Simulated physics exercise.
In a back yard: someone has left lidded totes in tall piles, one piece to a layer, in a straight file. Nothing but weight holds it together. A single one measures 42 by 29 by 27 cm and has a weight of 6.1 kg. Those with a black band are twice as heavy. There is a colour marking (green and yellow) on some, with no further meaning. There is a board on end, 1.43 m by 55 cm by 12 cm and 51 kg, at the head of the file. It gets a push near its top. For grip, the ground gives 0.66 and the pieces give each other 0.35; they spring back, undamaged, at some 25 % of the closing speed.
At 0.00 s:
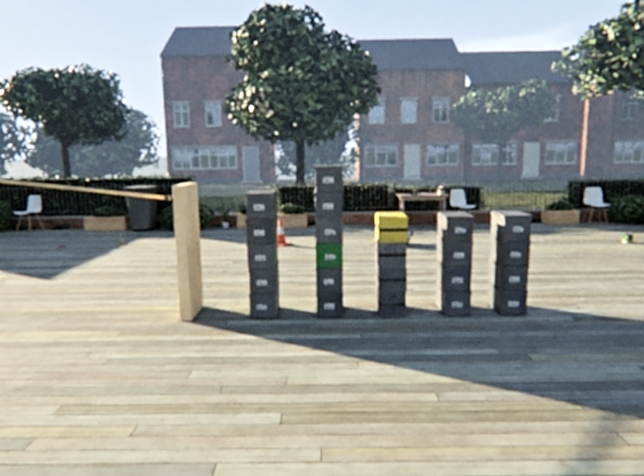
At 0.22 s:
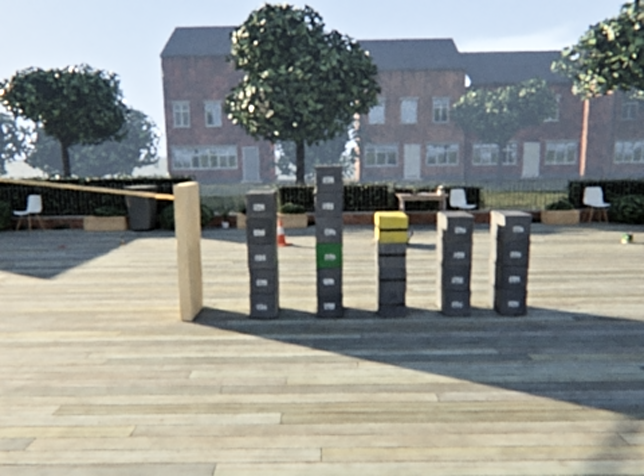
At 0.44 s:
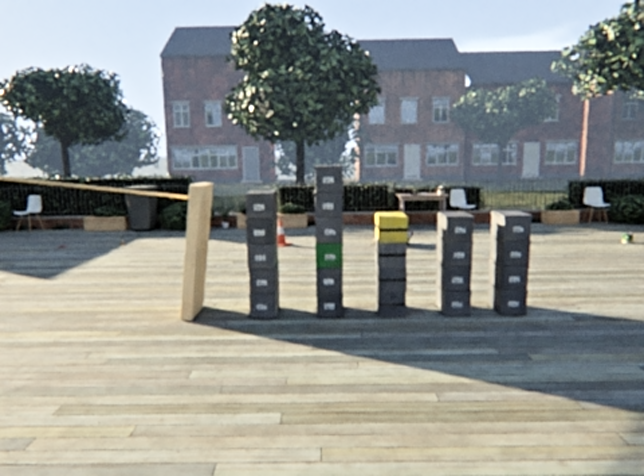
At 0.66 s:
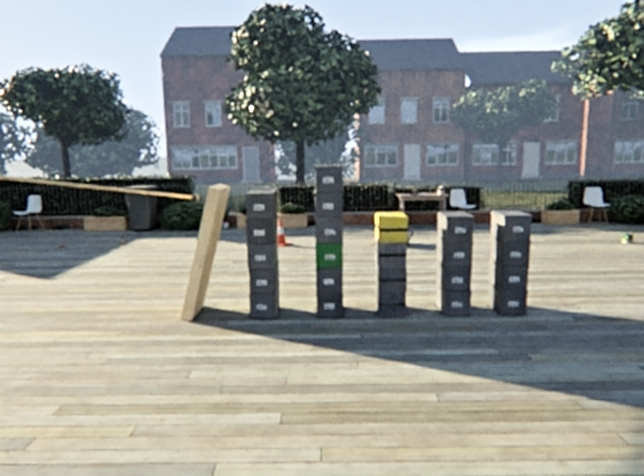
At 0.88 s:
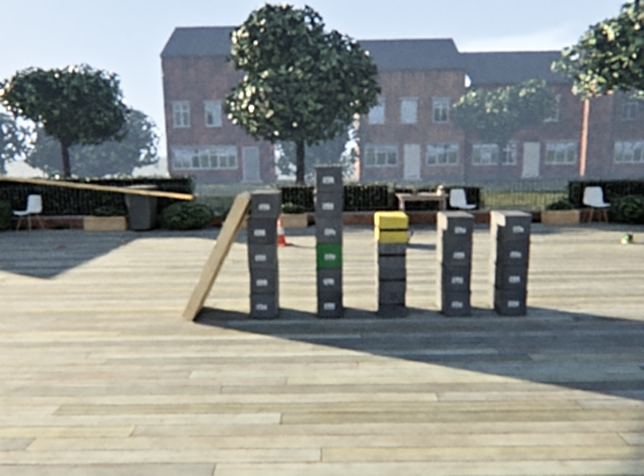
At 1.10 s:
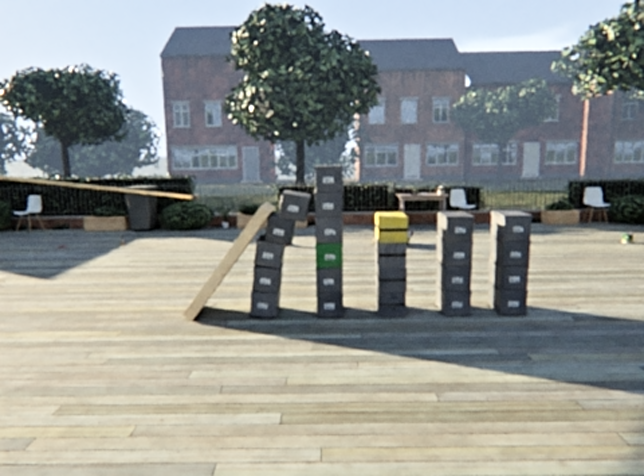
A wooden board standing at the left of a row of stacked dark totes was pushed near its top by a pole, tilted right, and leaned into the nearest stack, shoving its upper totes sideways.
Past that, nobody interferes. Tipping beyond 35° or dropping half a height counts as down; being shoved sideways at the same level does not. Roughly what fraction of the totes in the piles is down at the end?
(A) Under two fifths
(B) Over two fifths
Option B: Over two fifths.
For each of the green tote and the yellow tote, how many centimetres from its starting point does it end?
Green 70 cm, yellow 100 cm.
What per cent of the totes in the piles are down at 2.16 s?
It's 40 percent at that point.
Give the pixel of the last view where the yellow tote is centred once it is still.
Around (479, 263).
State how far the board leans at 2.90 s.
At that moment it leans around 65° from upright.
After 1.50 s, board 61° from upright; 3 of the 23 totes down; green tote 12° from how it stood.
After 2.16 s, board 67° from upright; 9 of the 23 totes down; green tote 34° from how it stood, 23 cm lower; yellow tote 27° from how it stood.
After 2.90 s, board 67° from upright; 21 of the 23 totes down; green tote 46° from how it stood, 26 cm lower; yellow tote 20° from how it stood, 31 cm lower.
In the end (4.6 s), board 67° from upright; 21 of the 23 totes down; yellow tote 47° from how it stood, 40 cm lower; green tote 46° from how it stood, 26 cm lower. That is 91 per cent. From the last view, middles, yellow tote near (479, 263), green tote near (384, 275).
